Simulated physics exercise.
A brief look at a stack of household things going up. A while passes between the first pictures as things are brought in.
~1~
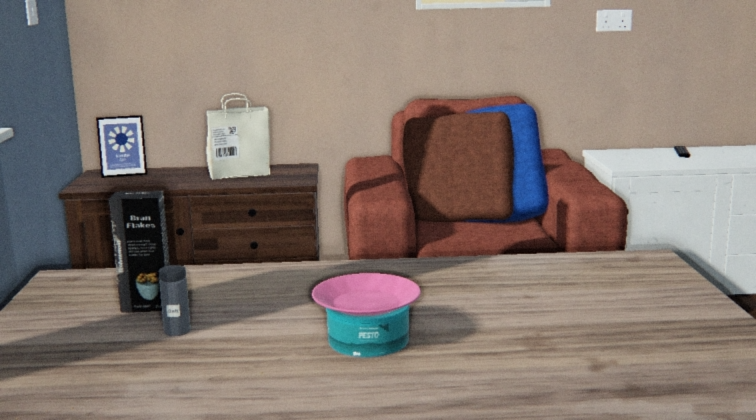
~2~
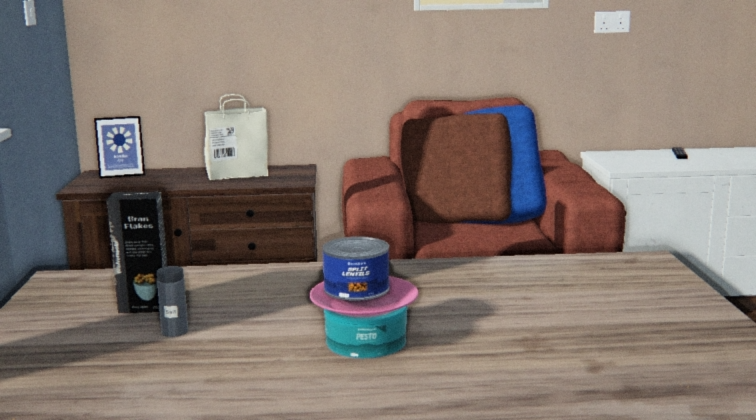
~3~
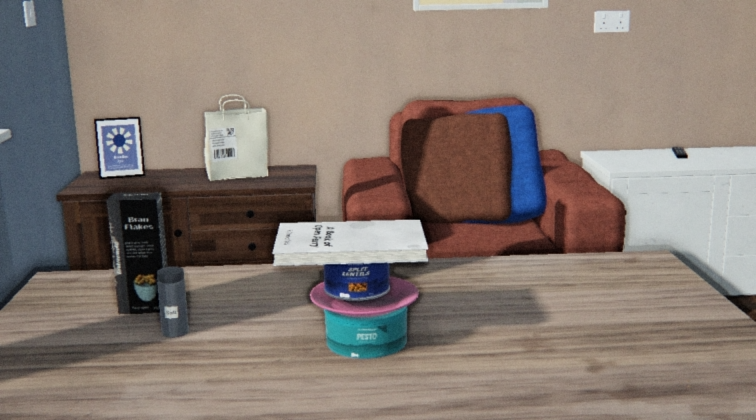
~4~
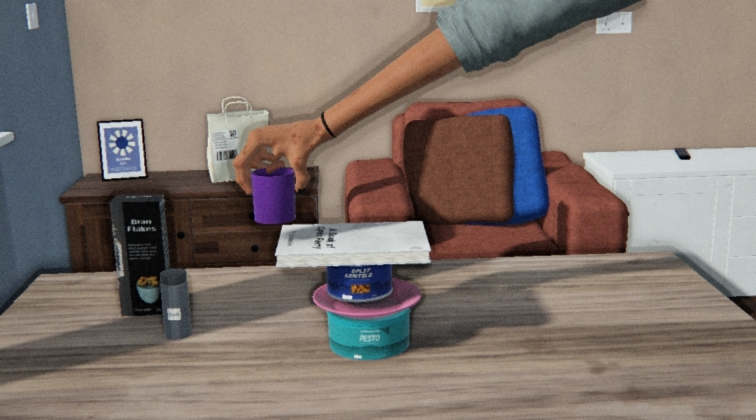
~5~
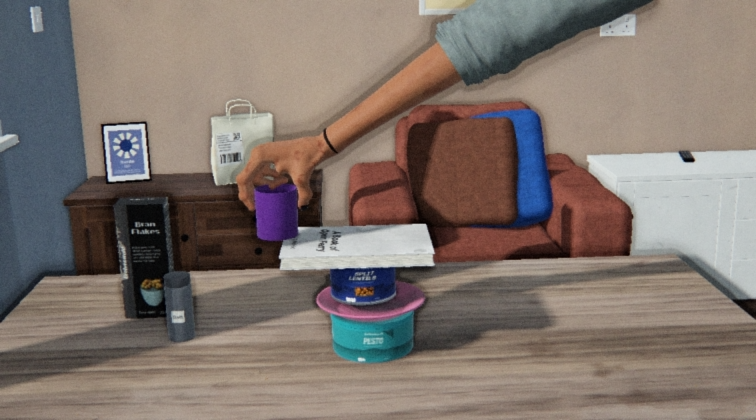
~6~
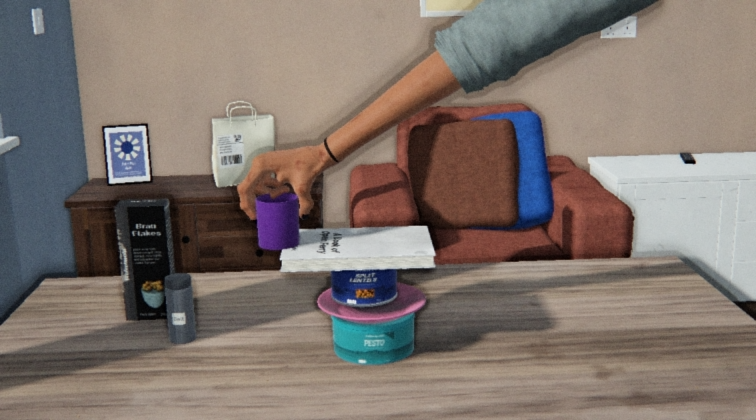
On a wooden table, a stack grows before a hand lowers a purple cup onto the book's left end.
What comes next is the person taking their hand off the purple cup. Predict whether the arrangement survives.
It is going to lose a part.
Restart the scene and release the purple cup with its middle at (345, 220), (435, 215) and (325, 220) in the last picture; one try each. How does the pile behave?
First, it stays up; second, it comes apart; third, it stays up.
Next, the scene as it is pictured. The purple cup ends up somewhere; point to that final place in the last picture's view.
End position: Approximately (267, 332).
Then, 0.40 s past the last view, purple cup now fallen.
Then, 0.50 s past the last view, things are still on the move.
Then, 1.30 s past the last view, nothing new.
Finally, fallen, purple cup; the other 6 still in place. Final places as the last picture's camera would see them, purple cup near (268, 332). The pile comes apart.
